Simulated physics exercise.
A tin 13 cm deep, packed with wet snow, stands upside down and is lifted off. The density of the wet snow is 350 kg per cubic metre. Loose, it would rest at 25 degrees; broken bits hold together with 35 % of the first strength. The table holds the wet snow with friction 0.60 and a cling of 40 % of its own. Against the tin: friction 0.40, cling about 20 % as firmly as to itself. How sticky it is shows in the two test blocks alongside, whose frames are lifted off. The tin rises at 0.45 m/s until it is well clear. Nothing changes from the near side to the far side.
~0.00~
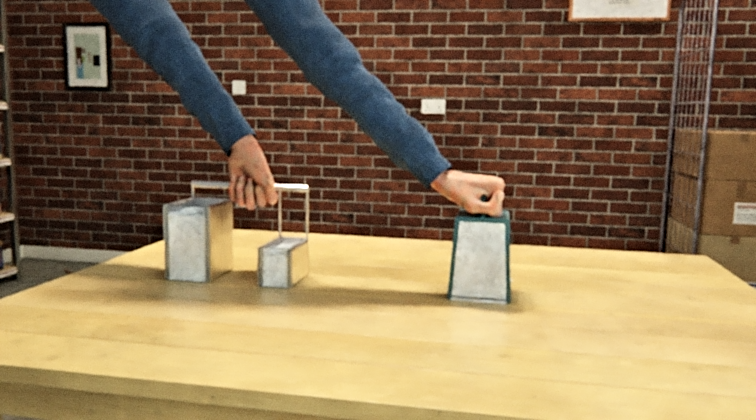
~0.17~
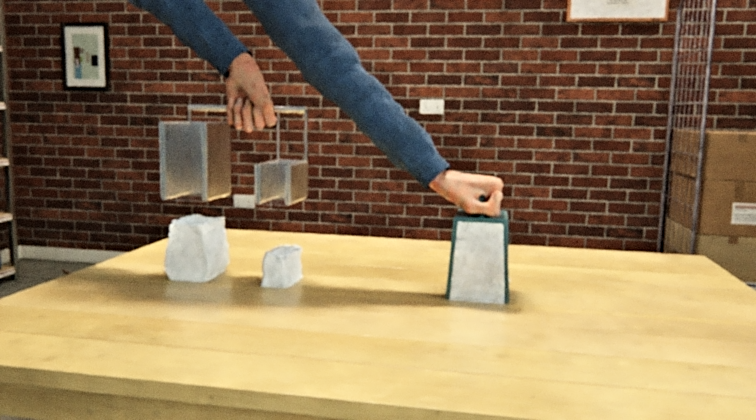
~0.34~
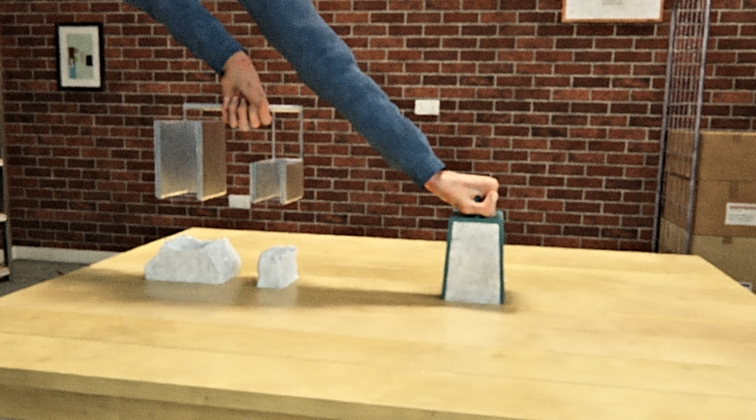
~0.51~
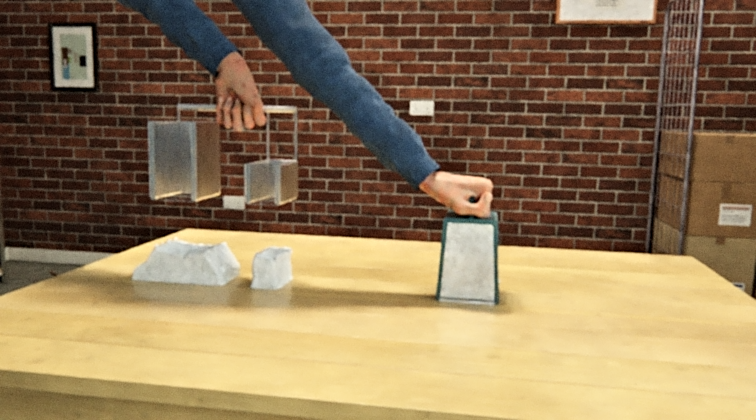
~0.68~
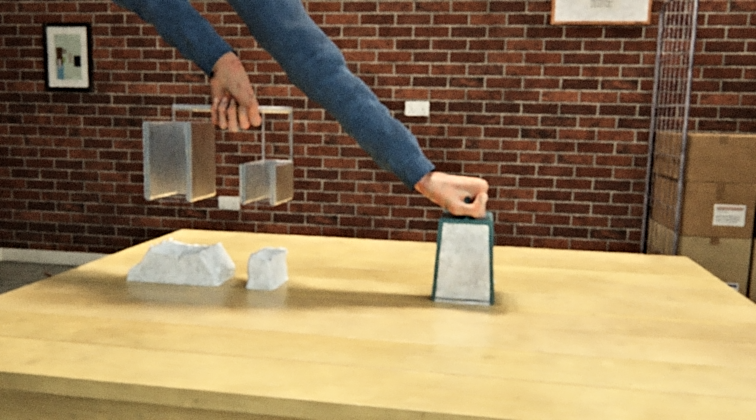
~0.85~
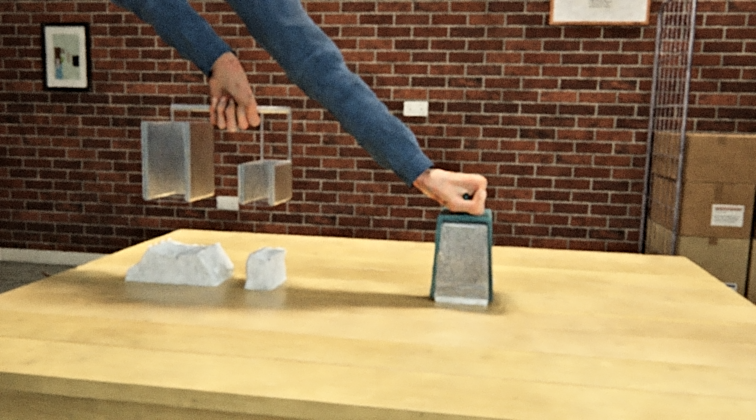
To begin with, one hand lifts two joined metal casings off a pair of white, snowy blocks while another grips a teal-edged tin at right. The larger left block slumps into a low, wide mound, and the smaller keeps its shape. Finally, the tin barely shifts and its pale front turns grey.
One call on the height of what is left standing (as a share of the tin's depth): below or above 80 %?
It comes out below 80 %.
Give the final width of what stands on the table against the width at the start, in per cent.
Roughly 210 %.
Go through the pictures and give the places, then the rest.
In the first frame, top corner of the tin at (505, 224), not yet moved; top of the wet snow at (462, 223); blocks stand 12 cm, 5.7 cm (left to right).
In the second frame, top corner of the tin at (503, 224), not yet moved; top of the wet snow at (461, 223); blocks stand 11 cm, 5.7 cm (left to right).
In the third frame, top corner of the tin at (498, 224), not yet moved; top of the wet snow at (456, 224); blocks stand 6.8 cm, 5.7 cm (left to right).
In the fourth frame, top corner of the tin at (493, 225), not yet moved; top of the wet snow at (451, 224); blocks stand 6.0 cm, 5.7 cm (left to right).
In the fifth frame, top corner of the tin at (488, 226), not yet moved; top of the wet snow at (446, 225); blocks stand 6.0 cm, 5.7 cm (left to right).
In the sixth frame, top corner of the tin at (487, 222), moved 6 mm; top of the wet snow at (465, 226); blocks stand 6.0 cm, 5.7 cm (left to right).
After 1.05 s, the tin is up by 9.0 cm.
After 1.29 s, the tin is up by 20 cm; what stands on the table is 54 % of the tin's depth.
After 1.53 s, the tin is up by 25 cm; what stands on the table is 53 % of the tin's depth.
After 1.76 s, the tin is up by 25 cm; what stands on the table is 53 % of the tin's depth.
After 1.86 s, at the end, the tin is up by 25 cm; what stands on the table is 53 % of the tin's depth.
